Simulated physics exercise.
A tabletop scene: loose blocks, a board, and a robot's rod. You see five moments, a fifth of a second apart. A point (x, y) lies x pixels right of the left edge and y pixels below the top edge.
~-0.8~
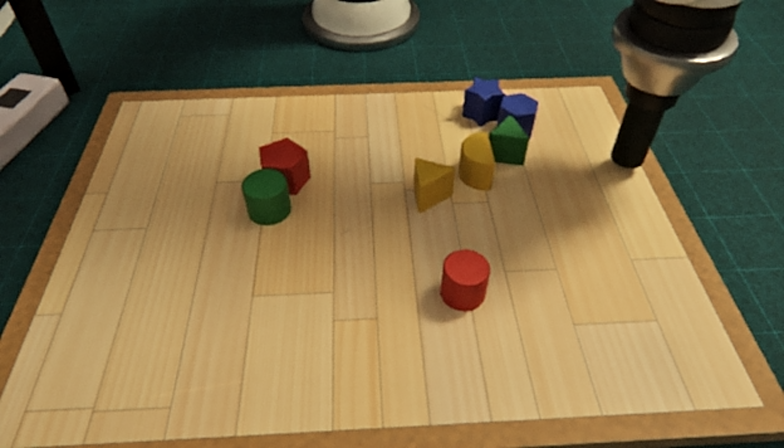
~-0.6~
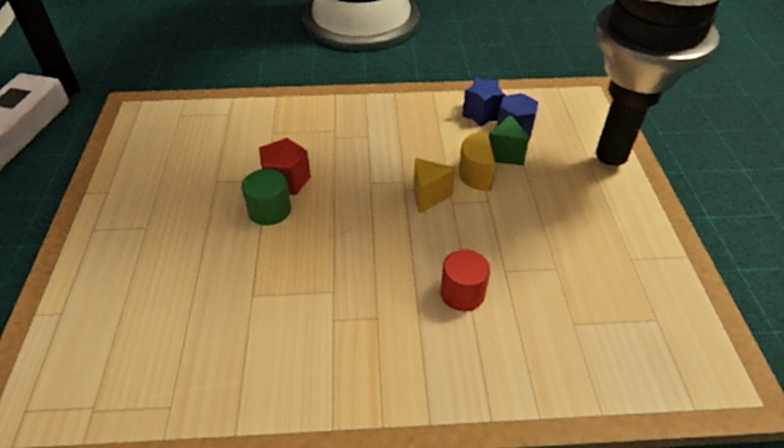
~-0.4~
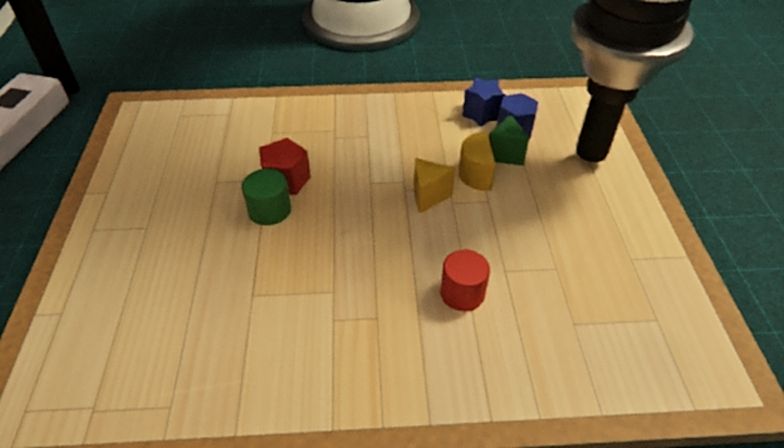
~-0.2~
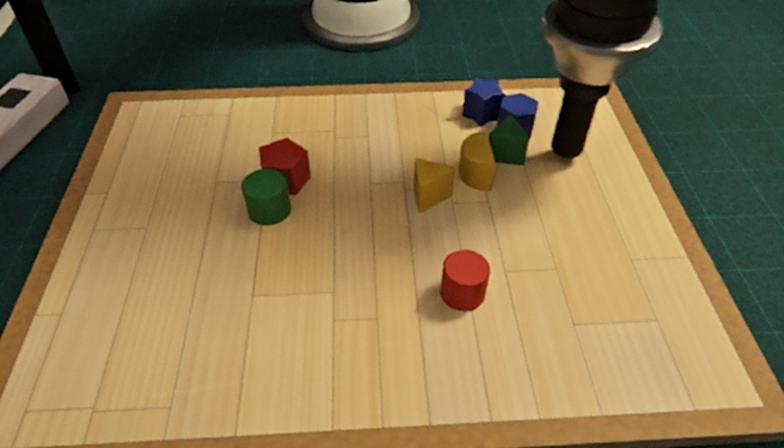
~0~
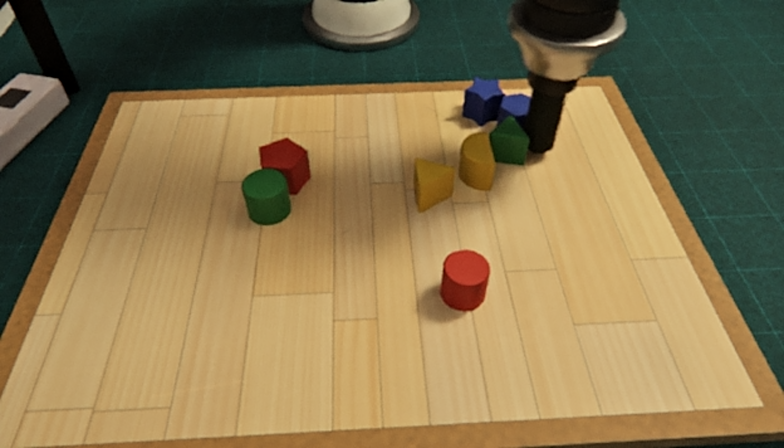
We see colored blocks scattered on a wooden board as a robot's dark rod moves steadily left from the right side, ending close beside the green triangular block near the blue pieces, while all the blocks stay still.
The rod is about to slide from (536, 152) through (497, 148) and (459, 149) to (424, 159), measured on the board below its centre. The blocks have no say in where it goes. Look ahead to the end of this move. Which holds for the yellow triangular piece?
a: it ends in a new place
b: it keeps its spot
It's b.
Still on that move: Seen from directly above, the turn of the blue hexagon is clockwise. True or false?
Verdict: True.
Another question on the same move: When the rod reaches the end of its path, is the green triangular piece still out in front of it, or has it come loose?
In front, still.
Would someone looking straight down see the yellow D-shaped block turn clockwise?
Final answer: No.
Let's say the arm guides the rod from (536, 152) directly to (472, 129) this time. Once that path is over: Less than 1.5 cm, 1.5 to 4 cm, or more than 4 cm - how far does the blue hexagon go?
The blue hexagon moves 1.5-4 cm.
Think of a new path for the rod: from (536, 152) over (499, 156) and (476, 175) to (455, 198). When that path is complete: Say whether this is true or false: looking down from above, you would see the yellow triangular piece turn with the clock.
That claim is true.
The first path, step by step. One third of the way, rod (498, 139); yellow D-shaped block (468, 147), turned 50° anticlockwise; green triangular piece (473, 125); blue hexagon (515, 101), turned 20° clockwise.
Two thirds of the way, rod (460, 140); yellow D-shaped block (466, 149), turned 70° anticlockwise; green triangular piece (435, 127); blue hexagon (515, 101), turned 20° clockwise.
At the end, rod (425, 150); yellow triangular piece in place; yellow D-shaped block (464, 150), turned 80° anticlockwise; green triangular piece (397, 135); blue hexagon (515, 101), turned 20° clockwise.
